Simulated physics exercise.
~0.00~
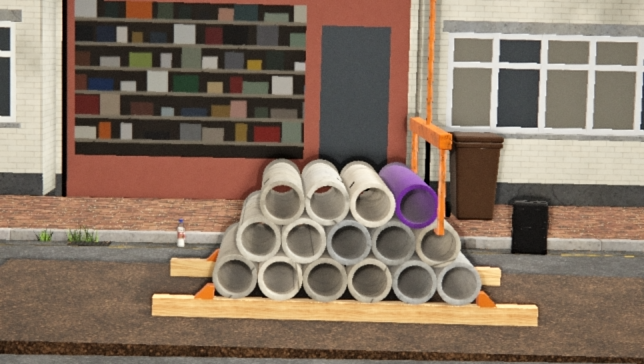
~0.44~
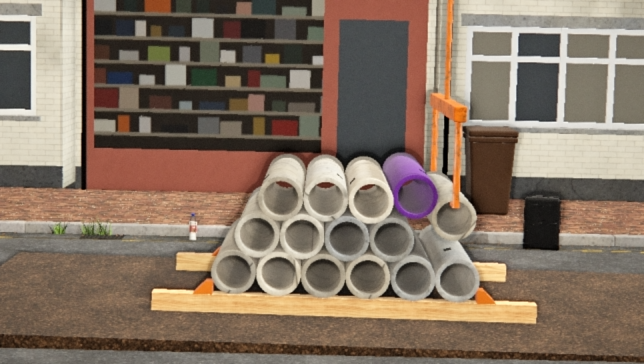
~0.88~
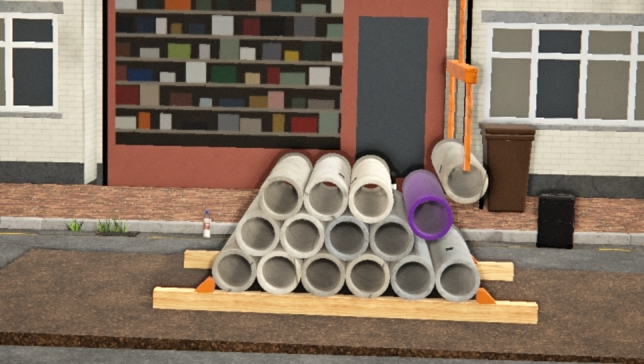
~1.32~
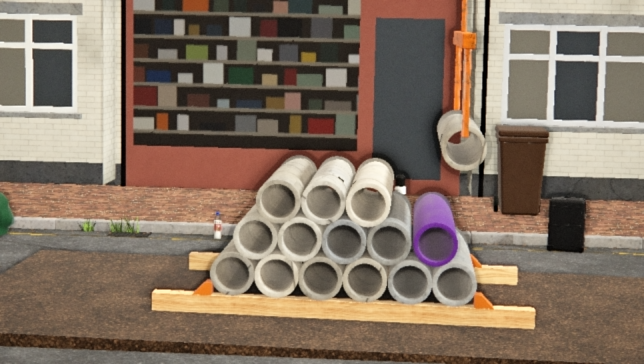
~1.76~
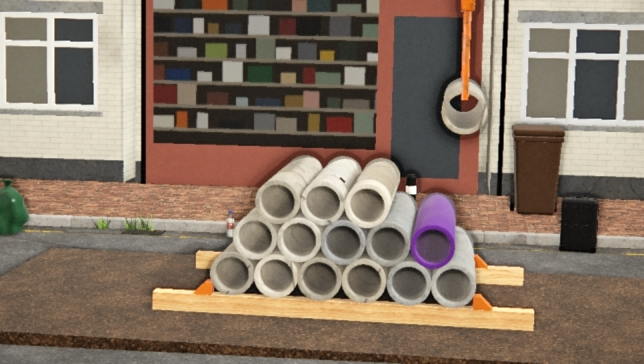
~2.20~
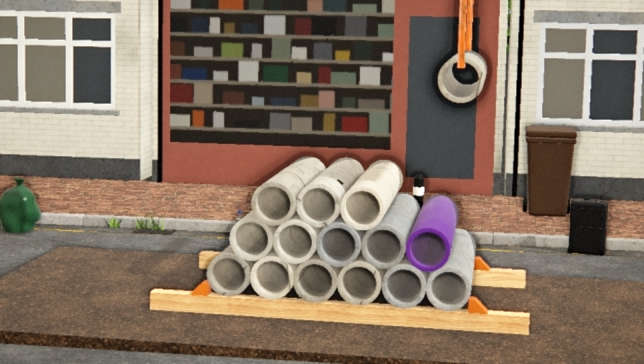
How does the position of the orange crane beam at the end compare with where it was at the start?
At the start the beam is low, just above the right side of the stack beside the purple pipe. By the end it is far higher, up at the top of the view and slightly further right.
